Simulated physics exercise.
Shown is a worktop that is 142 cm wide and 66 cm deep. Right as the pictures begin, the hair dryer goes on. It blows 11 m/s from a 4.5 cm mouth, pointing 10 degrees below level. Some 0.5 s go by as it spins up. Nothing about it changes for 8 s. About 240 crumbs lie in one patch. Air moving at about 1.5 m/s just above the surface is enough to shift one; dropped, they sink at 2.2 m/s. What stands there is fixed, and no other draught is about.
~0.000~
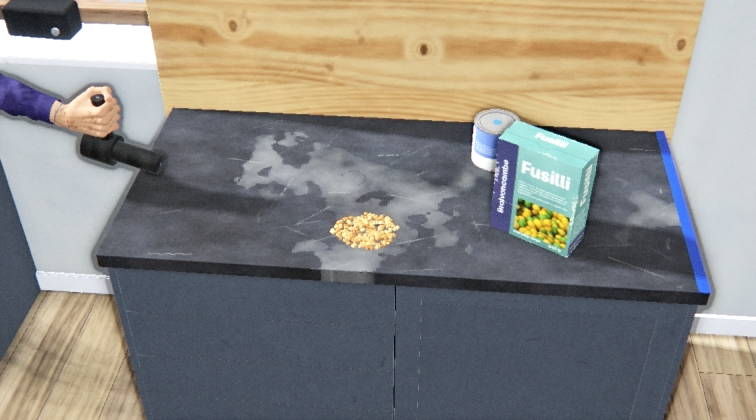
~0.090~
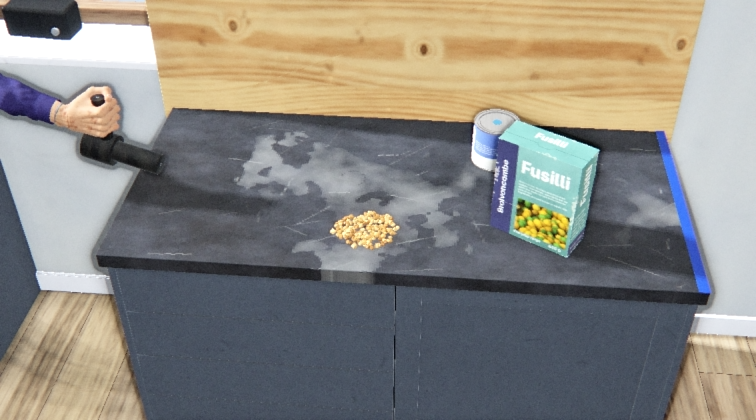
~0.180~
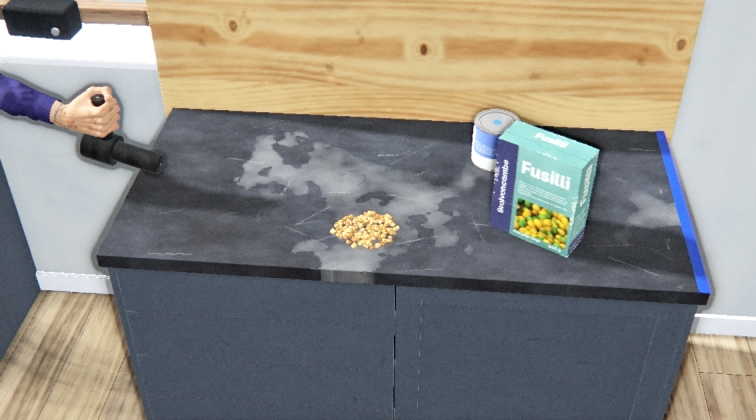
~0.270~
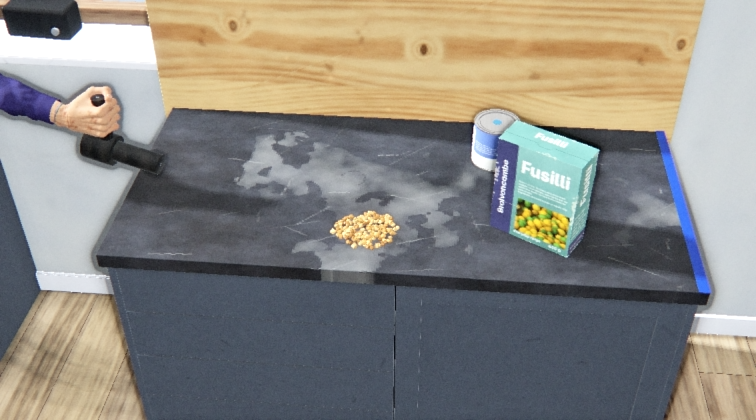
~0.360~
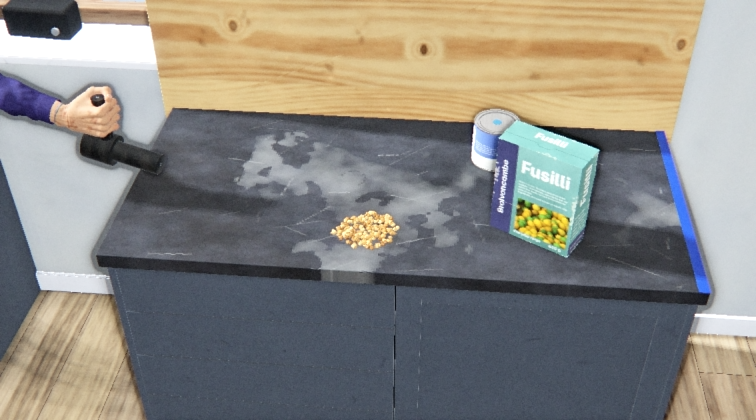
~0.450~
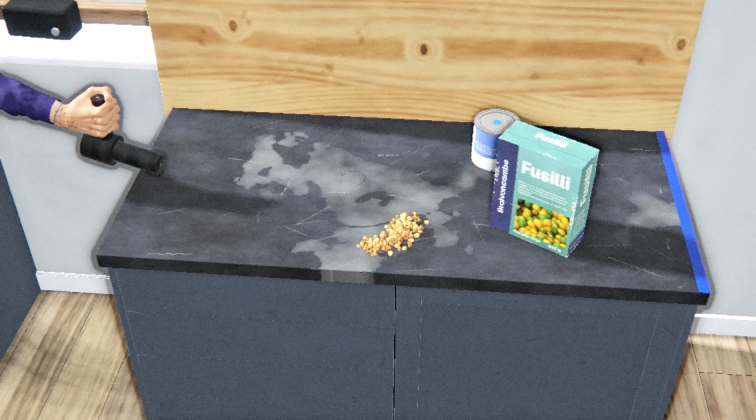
Small golden crumbs lying still on a dark worktop, then shifting slightly right as a hand holds a black hair dryer at left.
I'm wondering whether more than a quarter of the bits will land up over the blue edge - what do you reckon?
I'd say no, a quarter at most.
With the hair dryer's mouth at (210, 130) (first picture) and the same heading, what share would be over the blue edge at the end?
About 0 %.
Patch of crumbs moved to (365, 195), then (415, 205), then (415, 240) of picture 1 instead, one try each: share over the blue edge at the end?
Try by try: About 40 per cent, 50 per cent and 10 per cent.
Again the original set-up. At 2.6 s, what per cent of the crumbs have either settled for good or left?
Roughly 100 % of them.
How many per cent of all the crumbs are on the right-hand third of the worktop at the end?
I'd put it at about 5 percent.
After 1.6 s, 14 % are on the move or not yet settled, 7 % are over the blue edge.
After 2.6 s, 5 % are on the move or not yet settled, 10 % are over the blue edge.
After 4.4 s, 4 % are on the move or not yet settled, 10 % are over the blue edge.
After 8.0 s, at the end, 10 % are over the blue edge.
